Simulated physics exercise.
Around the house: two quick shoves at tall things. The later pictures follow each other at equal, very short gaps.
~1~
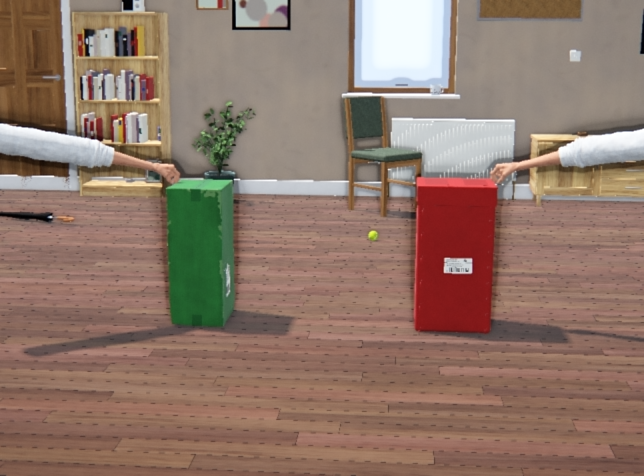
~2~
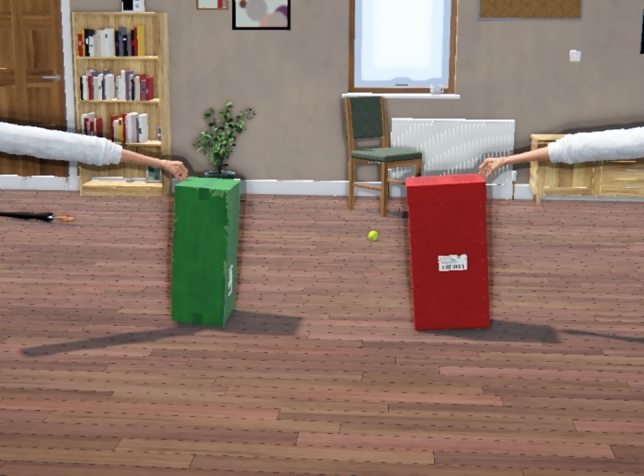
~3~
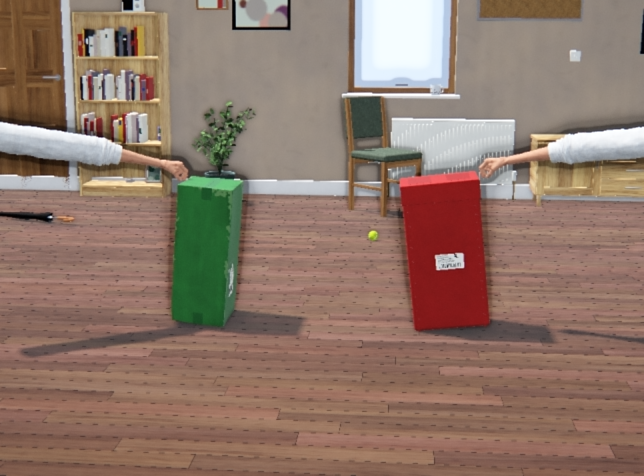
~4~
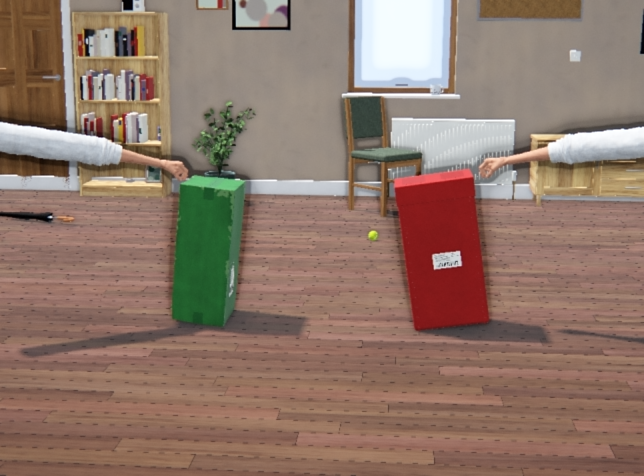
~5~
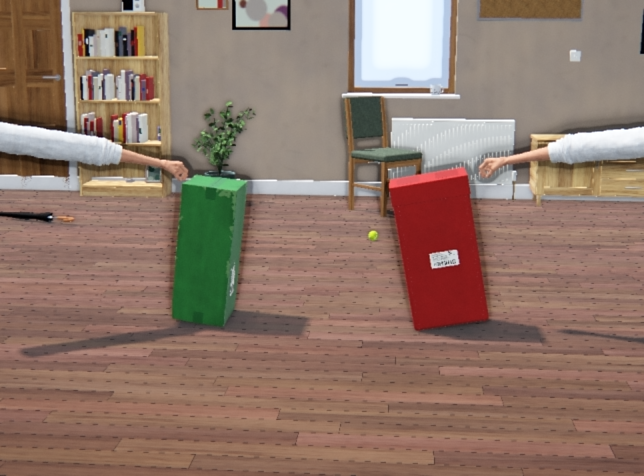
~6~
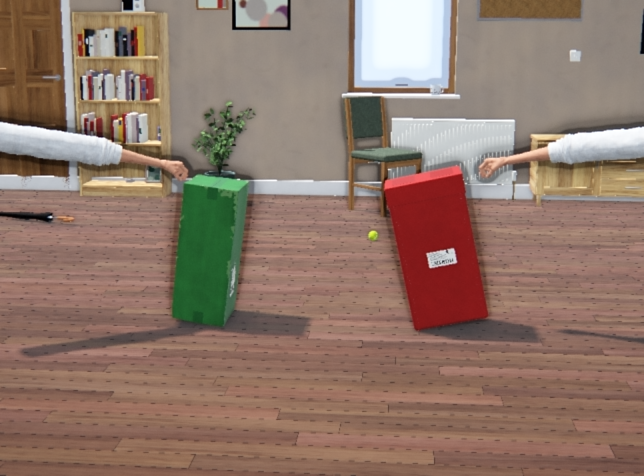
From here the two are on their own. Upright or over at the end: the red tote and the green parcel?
Outcome: The red tote topples, the green parcel settles on its feet.
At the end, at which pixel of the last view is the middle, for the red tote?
Around (342, 286).
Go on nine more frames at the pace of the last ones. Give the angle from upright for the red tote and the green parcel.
Then 25° and 8°.
Then, 0.44 s on from there, red tote 42° off upright near (394, 247); green parcel 4° off upright near (197, 250).
In the end, the red tote falls over, near (342, 286); the green parcel rocks back upright, near (202, 252).
